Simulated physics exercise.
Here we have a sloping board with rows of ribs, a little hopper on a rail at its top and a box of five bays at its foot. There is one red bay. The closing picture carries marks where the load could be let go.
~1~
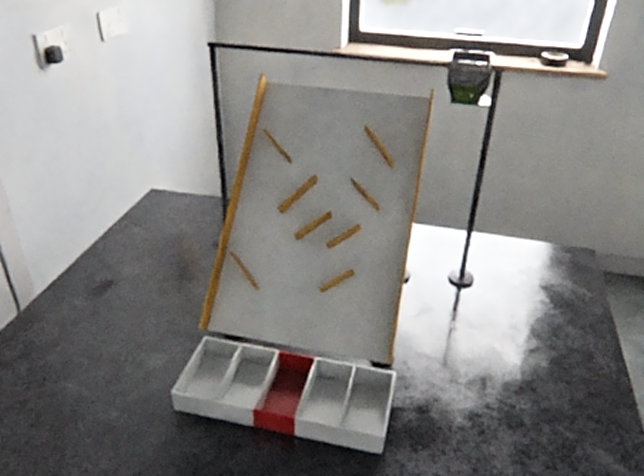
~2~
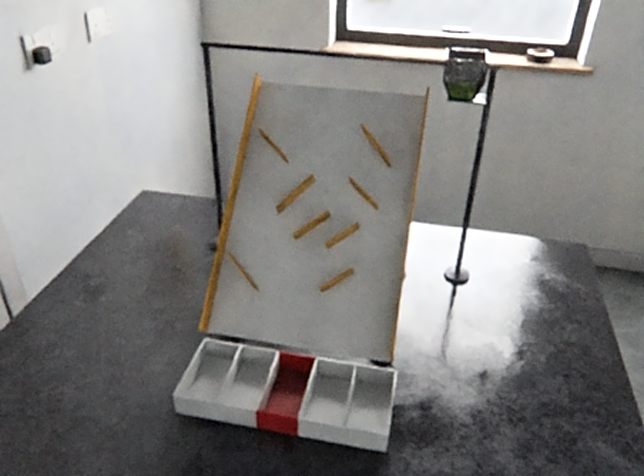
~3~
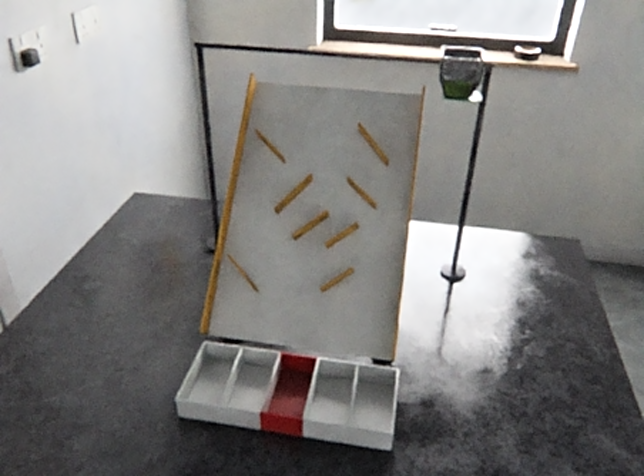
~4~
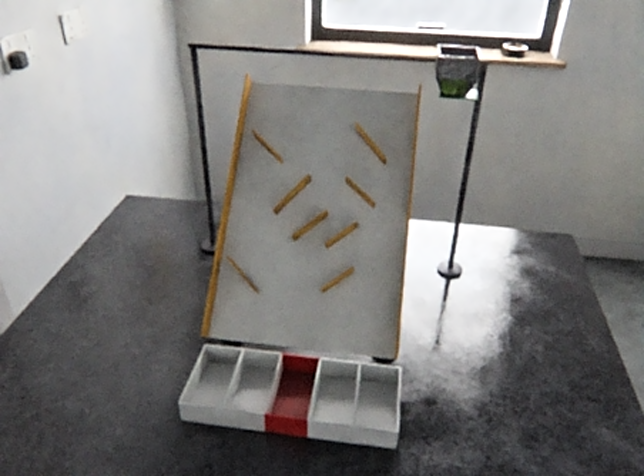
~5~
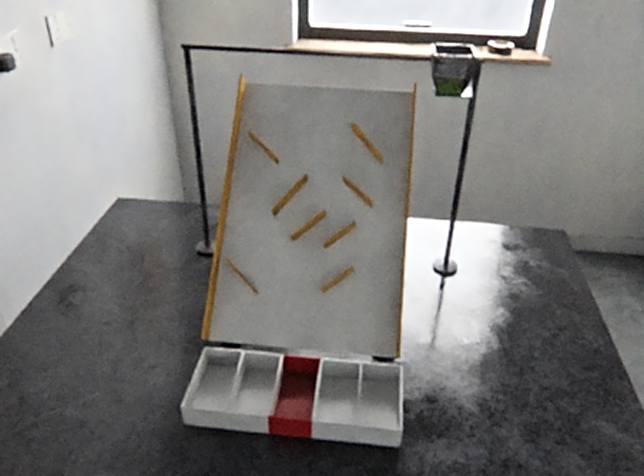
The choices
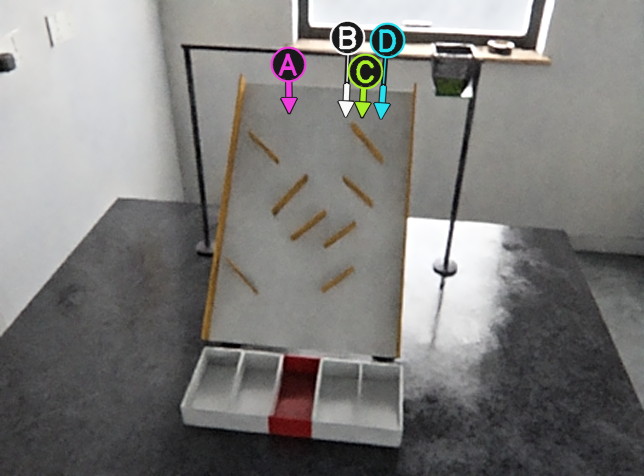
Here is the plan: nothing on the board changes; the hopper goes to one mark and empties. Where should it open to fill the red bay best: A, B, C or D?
A works best here.
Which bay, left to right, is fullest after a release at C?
The fifth.
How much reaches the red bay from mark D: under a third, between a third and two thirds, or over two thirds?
Mark D gives under a third.
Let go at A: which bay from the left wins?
It is the third one.
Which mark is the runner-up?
It is B.
On the marked copy, mark A meets the board at (289, 107); mark B meets the board at (345, 110); mark C meets the board at (362, 111); mark D meets the board at (381, 113).
Choosing A, close to two thirds in the red bay, close to a third in other bays.
Choosing B, close to a quarter in the red bay, close to two thirds in other bays, a small share outside the box.
Choosing C, a small share in the red bay, close to half in other bays, close to a third outside the box.
Choosing D, none at all in the red bay, close to two thirds in other bays, close to a third outside the box.
